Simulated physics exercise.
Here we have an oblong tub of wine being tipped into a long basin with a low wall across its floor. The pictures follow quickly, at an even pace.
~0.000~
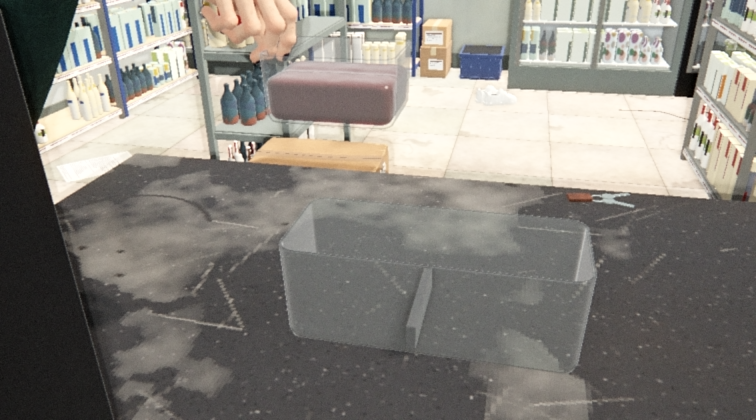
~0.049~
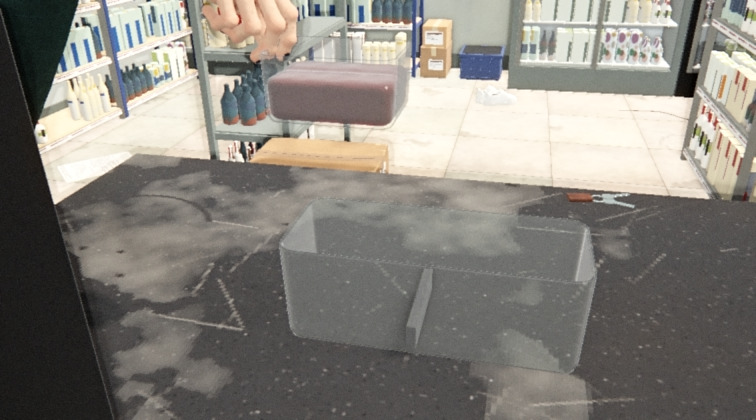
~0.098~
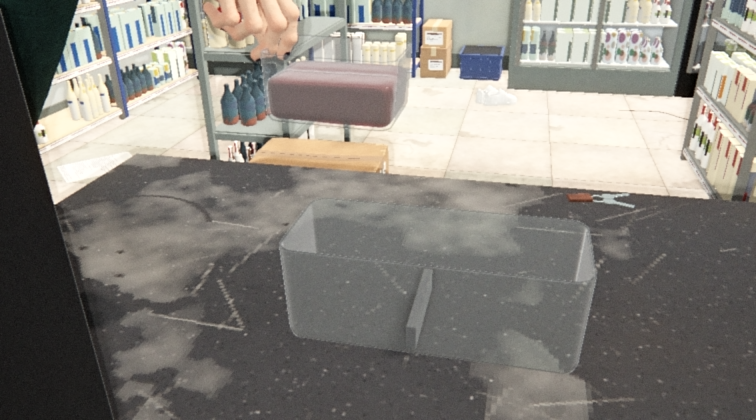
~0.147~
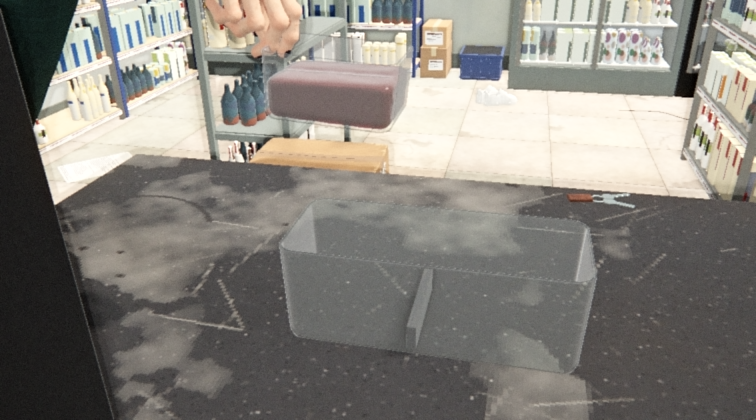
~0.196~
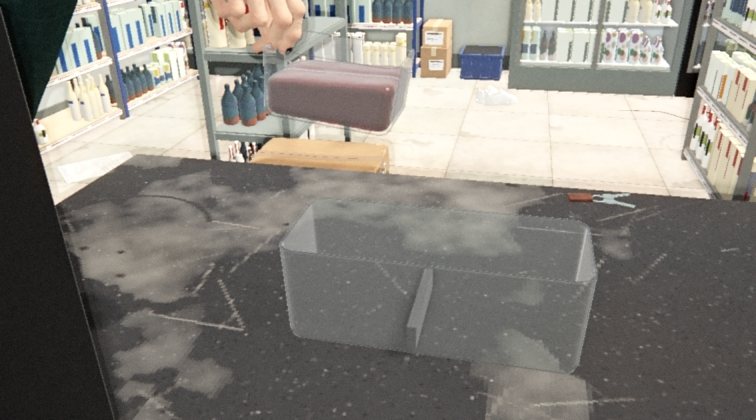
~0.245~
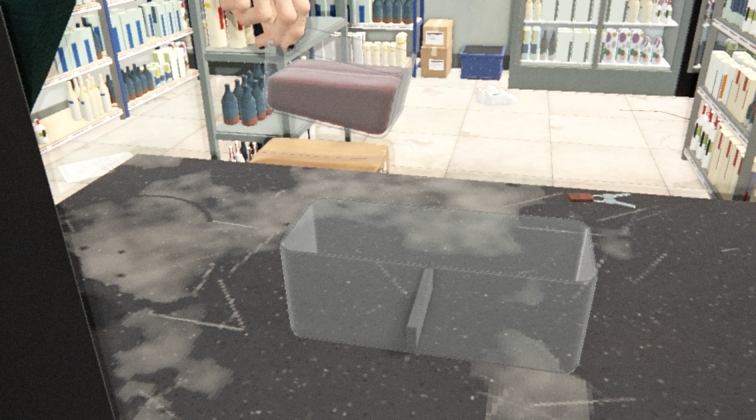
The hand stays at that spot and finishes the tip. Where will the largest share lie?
It is the right one.
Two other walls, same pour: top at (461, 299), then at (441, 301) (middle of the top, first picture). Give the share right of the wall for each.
Roughly 50 per cent, and 60 per cent.
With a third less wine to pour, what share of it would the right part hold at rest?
Roughly 70 in a hundred.
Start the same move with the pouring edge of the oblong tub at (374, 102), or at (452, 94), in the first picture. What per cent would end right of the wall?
The first gives 55 %, the second 95 %.
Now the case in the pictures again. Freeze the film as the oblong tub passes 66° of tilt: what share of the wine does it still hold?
About 55 per cent.
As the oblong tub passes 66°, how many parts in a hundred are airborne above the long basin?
Near 40 %.
Then, 0.68 s in, the tilt is 66° and 56 per cent is still to pour, 0 is left of the wall and 5 right of it.
Then, 1.00 s in, the tilt is 101° and 11 per cent is still to pour, 9 is left of the wall and 67 right of it.
Then, 1.33 s in, the tilt is 108° and 0 per cent is still to pour, 24 is left of the wall and 73 right of it.
Then, 1.69 s in, the tilt is 108° and 0 per cent is still to pour, 26 is left of the wall and 73 right of it.
Finally, 26 per cent lies left of the wall, 73 right of it and 1 outside.
